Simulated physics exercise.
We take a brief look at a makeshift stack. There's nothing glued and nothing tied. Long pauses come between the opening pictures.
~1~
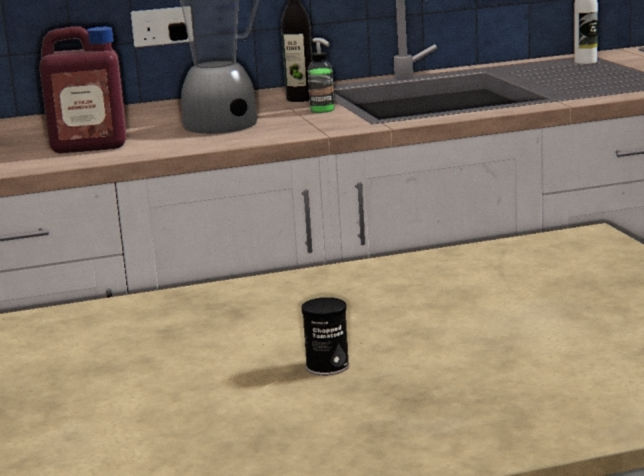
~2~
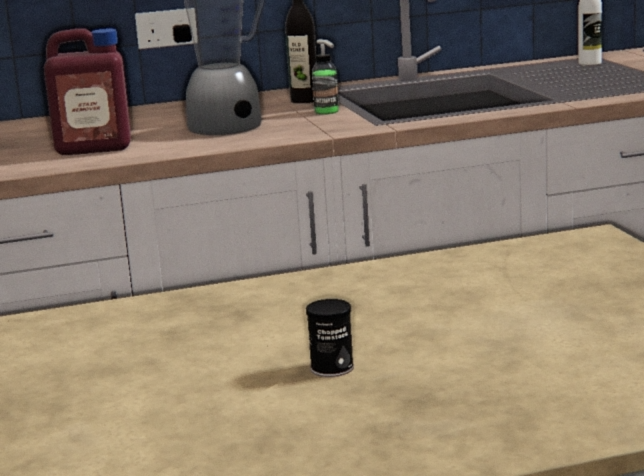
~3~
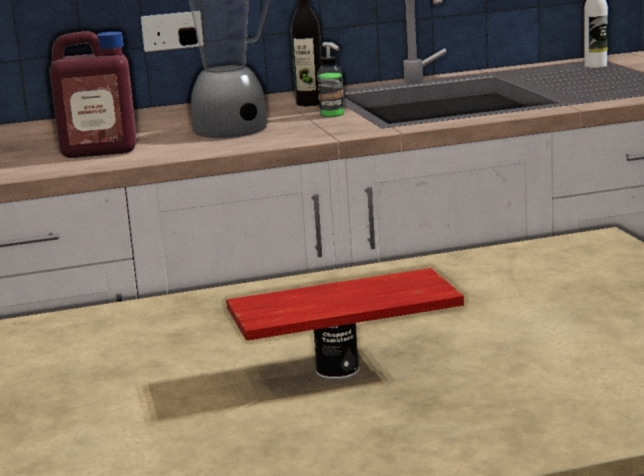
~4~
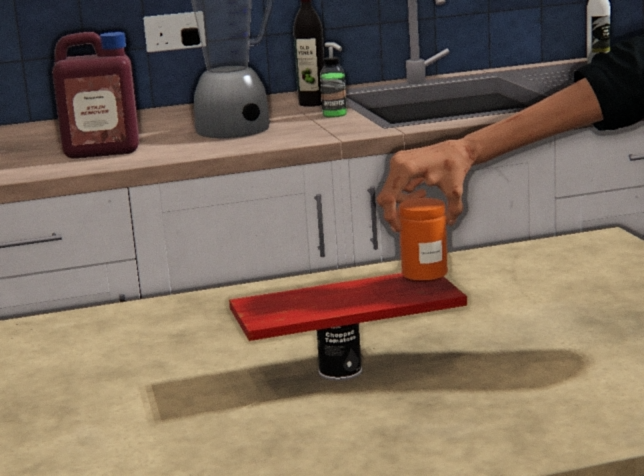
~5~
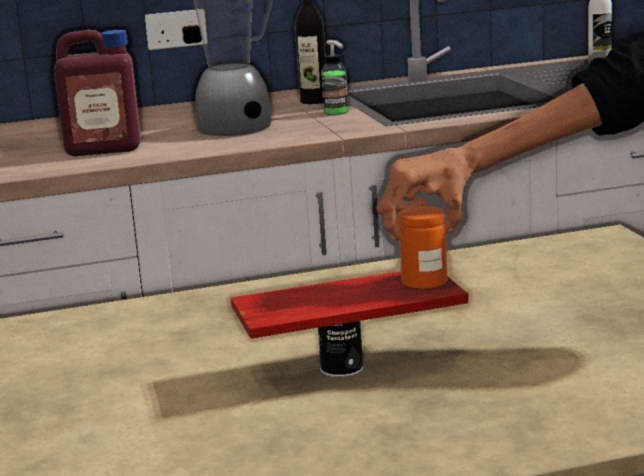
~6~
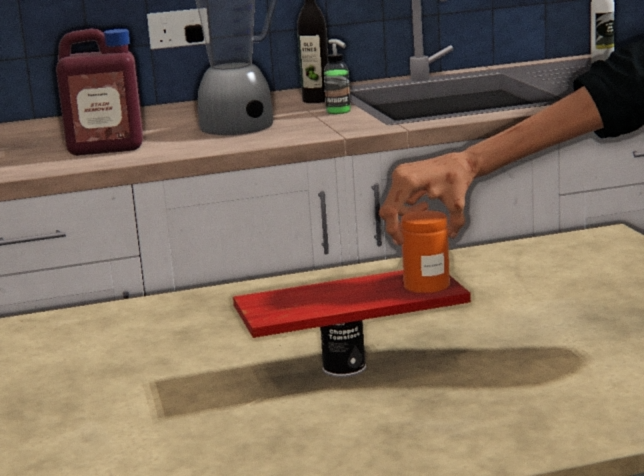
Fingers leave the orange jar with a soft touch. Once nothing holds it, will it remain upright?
No - the tower does not remain standing.
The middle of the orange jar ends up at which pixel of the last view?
Near (507, 318).
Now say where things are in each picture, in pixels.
The last thing is not in view yet; black tin (326, 336), in the first frame.
The last thing is not in view yet; black tin (330, 338), in the second frame.
The last thing is not in view yet; black tin (336, 340), in the third frame.
Still above its spot; orange jar (424, 239); black tin (339, 341), in the fourth frame.
Still above its spot; orange jar (423, 247); black tin (340, 338), in the fifth frame.
In place under the hand; orange jar (425, 251); black tin (342, 337), in the sixth frame.
Then, 0.30 s on from there, orange jar now fallen; red board turned 31° from how it was put.
Then, 0.40 s on from there, red board turned 45° from how it was put.
Then, 0.60 s on from there, red board turned 26° from how it was put.
In the end, fallen, orange jar; moved from the start, red board; black tin unmoved. At the end, from the last picture's camera, orange jar near (506, 318). The stack loses its balance.
